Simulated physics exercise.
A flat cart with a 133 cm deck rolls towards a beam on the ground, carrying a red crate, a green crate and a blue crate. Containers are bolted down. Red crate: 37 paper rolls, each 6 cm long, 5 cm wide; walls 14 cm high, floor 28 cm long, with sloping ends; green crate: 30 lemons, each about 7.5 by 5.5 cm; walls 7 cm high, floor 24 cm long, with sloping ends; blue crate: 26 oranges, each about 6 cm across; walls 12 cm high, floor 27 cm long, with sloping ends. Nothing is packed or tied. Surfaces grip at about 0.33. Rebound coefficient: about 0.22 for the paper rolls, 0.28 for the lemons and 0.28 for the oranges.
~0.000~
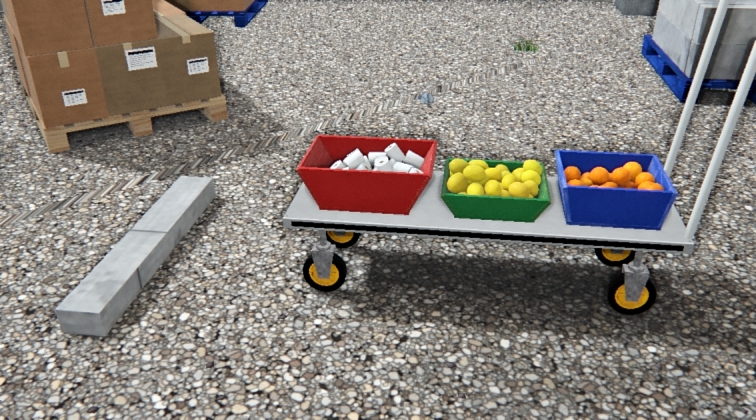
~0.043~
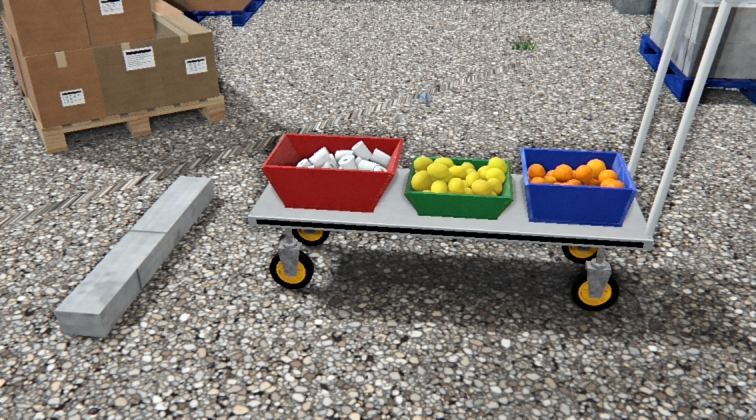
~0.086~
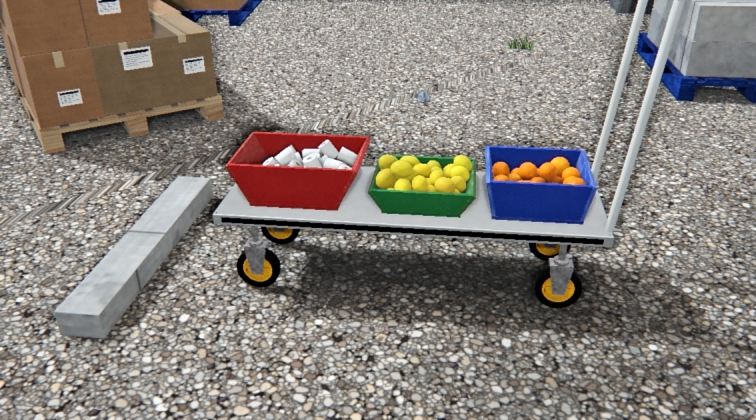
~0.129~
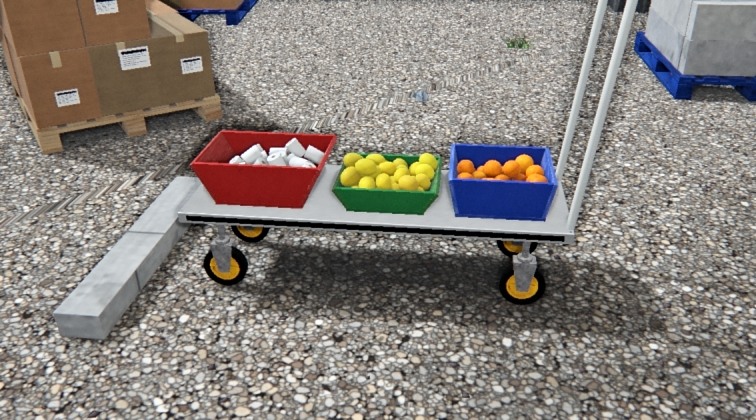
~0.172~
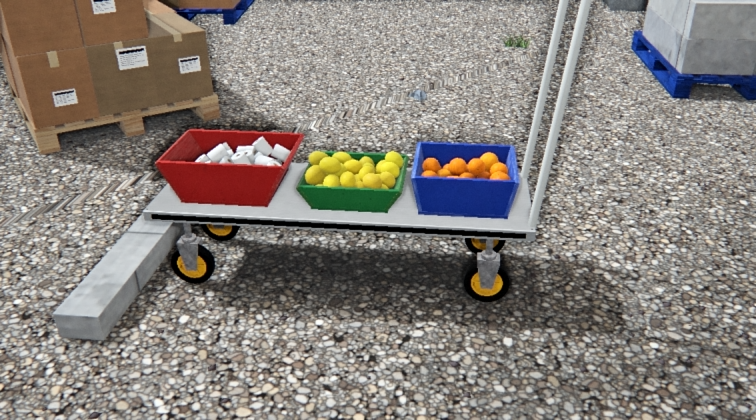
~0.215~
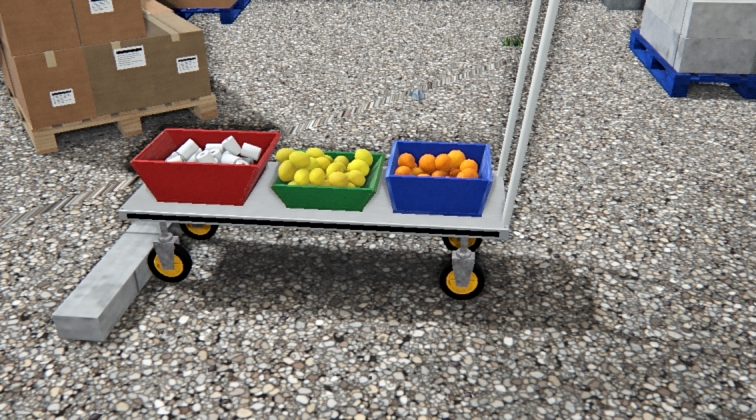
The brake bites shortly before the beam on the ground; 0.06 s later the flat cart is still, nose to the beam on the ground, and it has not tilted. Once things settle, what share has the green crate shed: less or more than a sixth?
It sheds more than one in six of them.
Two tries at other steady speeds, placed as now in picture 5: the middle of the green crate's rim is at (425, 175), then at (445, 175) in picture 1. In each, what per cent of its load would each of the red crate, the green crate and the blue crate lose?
Red crate 0 then 0, green crate 10 then 20, blue crate 0 then 0 per cent.
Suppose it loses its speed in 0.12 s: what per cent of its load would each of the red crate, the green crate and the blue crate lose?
Then red crate 10, green crate 30, blue crate 0 per cent.
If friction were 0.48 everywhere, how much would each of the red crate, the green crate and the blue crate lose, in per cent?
In that case red crate 10, green crate 30, blue crate 0 per cent.
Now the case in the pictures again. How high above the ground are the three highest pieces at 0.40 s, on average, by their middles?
About 60 cm.
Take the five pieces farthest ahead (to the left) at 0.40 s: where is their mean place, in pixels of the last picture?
Around (121, 123).
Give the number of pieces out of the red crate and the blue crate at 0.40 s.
Out by then, roughly: Red crate 5, blue crate 0.
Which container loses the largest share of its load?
The green crate.
After 0.28 s, red crate 37 in, 0 out, green crate 28 in, 2 out and blue crate 26 in, 0 out.
After 0.40 s, red crate 32 in, 5 out, green crate 23 in, 7 out and blue crate 26 in, 0 out.
After 0.63 s, red crate 30 in, 7 out, green crate 21 in, 9 out and blue crate 25 in, 1 out.
Outcome (at 1.13 s), red crate 30 in, 7 out, green crate 20 in, 10 out and blue crate 25 in, 1 out. Asked share, 10 of 30, 33 per cent.
